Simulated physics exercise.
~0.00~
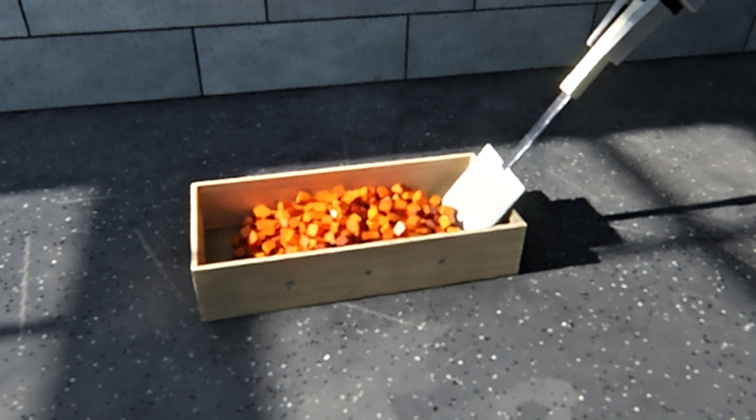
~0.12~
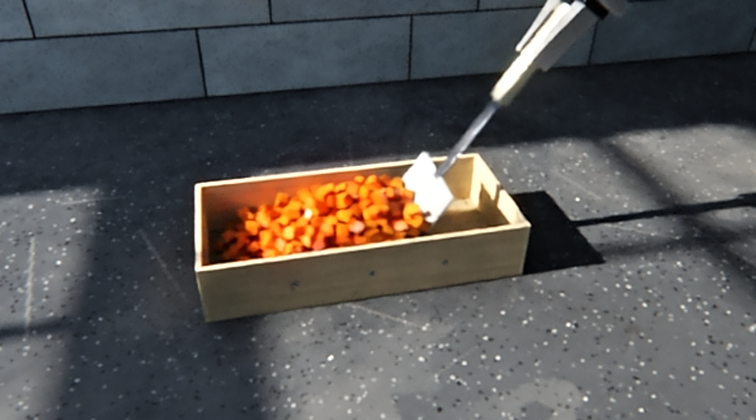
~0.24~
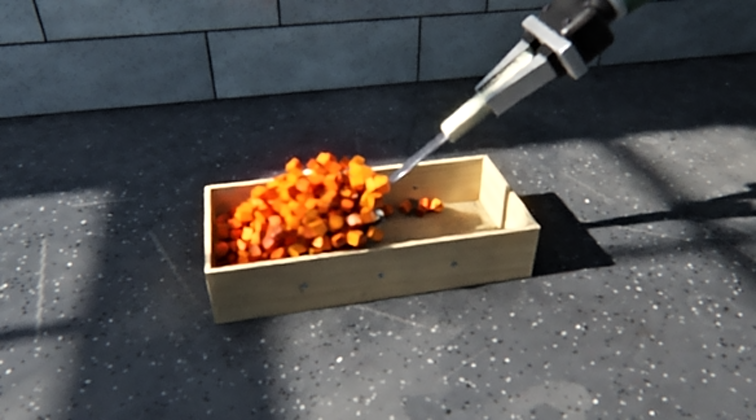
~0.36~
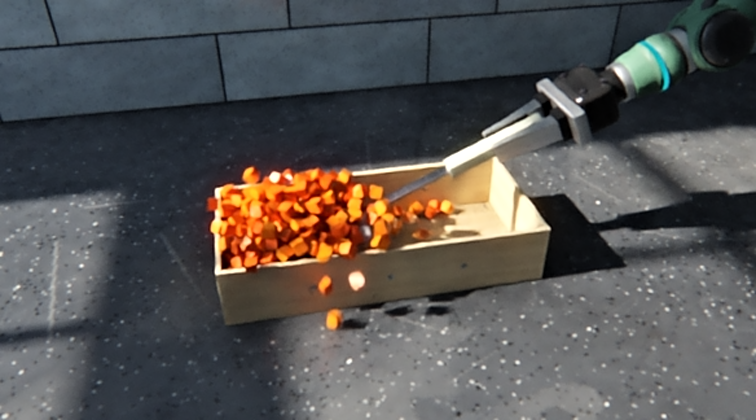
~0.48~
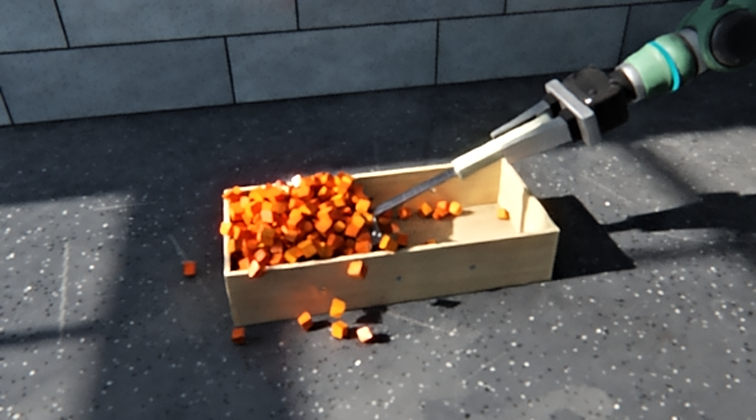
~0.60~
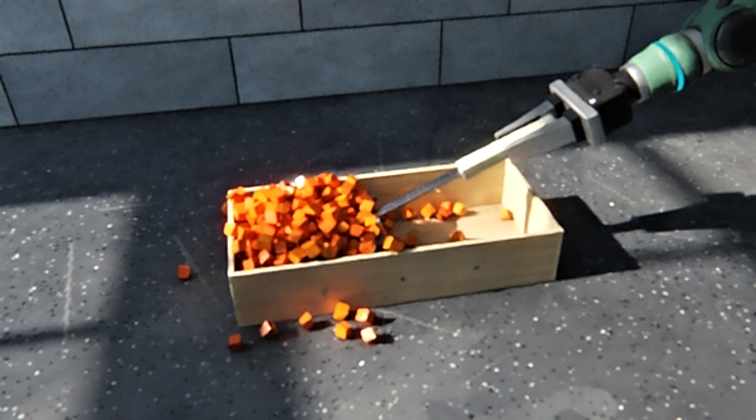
In the video, a robot arm pushes a white spatula leftward through orange vegetable dice in a wooden tray, heaping them at the left end. Several dice tumble over the sides onto the dark speckled table, and the spatula stops with most still piled inside.
